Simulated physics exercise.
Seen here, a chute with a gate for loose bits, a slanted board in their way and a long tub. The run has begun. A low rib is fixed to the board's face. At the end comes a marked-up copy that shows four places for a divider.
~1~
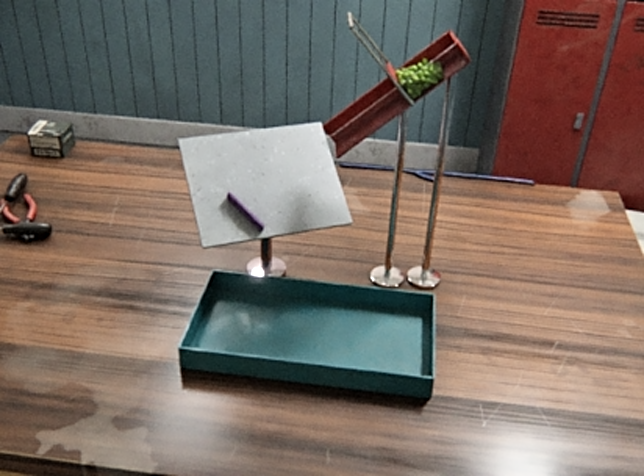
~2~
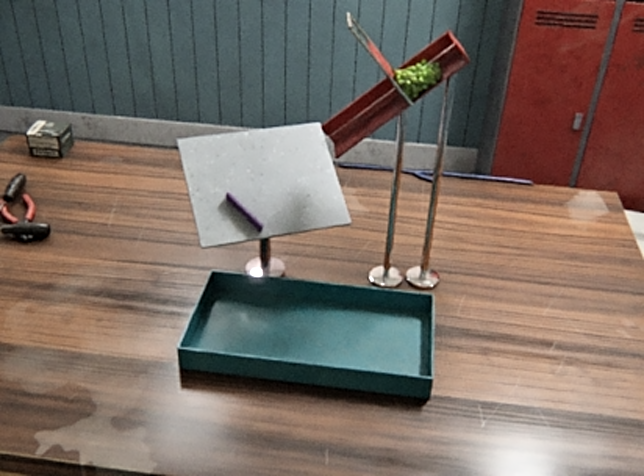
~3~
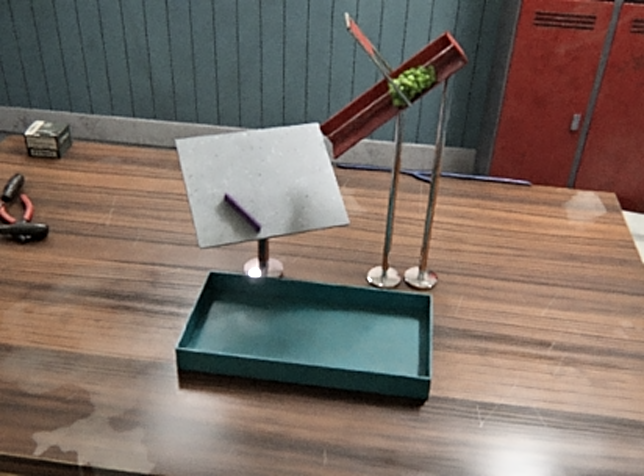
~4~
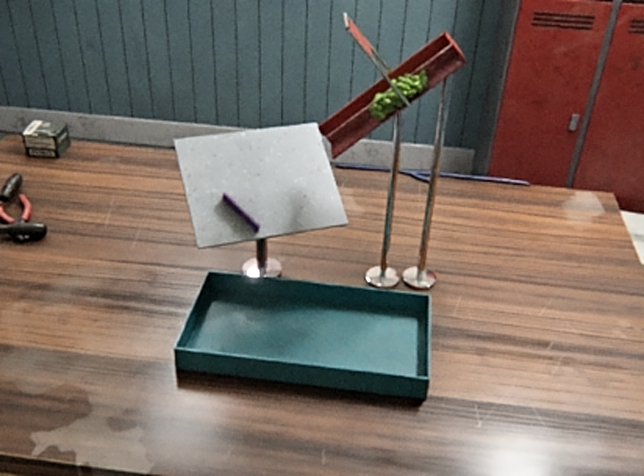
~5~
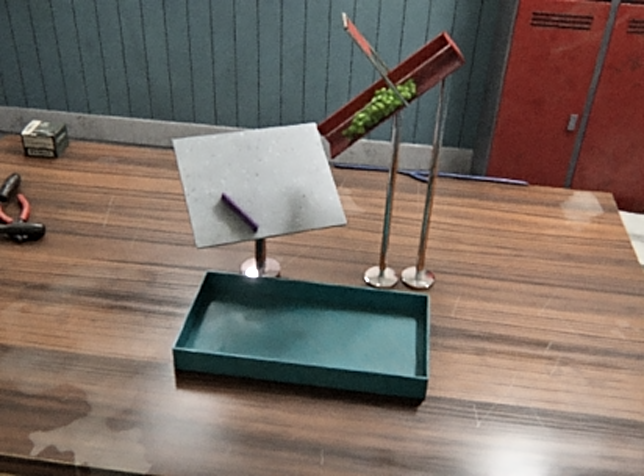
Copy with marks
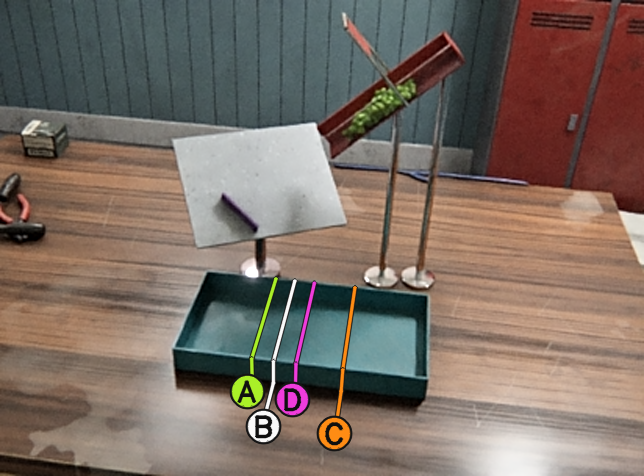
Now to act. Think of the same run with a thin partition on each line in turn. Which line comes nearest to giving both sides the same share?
B.
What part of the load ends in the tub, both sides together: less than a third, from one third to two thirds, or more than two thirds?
More than two thirds.
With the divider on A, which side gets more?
More lands on the right.
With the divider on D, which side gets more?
More lands on the left.
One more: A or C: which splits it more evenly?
That is line A.
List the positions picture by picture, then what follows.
The first frame shows load behind the gate at (419, 80), dried peas; lip of the chute at (336, 151), sloping fairly steeply.
The second frame shows middle of the board at (264, 181), tilted fairly steeply; middle of its low edge at (279, 235); of its high edge at (250, 131).
The third frame shows front corners of the tub at (176, 348) and (431, 379), empty; front of the load at (396, 99).
The fourth frame shows middle of the load at (396, 92); its front at (371, 109), about a third of the way to the lip; rib from (224, 192) to (260, 227).
The fifth frame shows middle of the load at (385, 102); its front at (345, 133), most of the way to the lip.
On the marked copy, line A crosses the front rim at (251, 357); line B crosses the front rim at (273, 360); line C crosses the front rim at (342, 368); line D crosses the front rim at (296, 363).
With A, of what is caught, about a quarter on the left of the divider, most on the right.
With B, of what is caught, about half on the left of the divider, about half on the right.
With C, of what is caught, nearly all on the left of the divider, a stray few on the right.
With D, of what is caught, most on the left of the divider, a small part on the right.
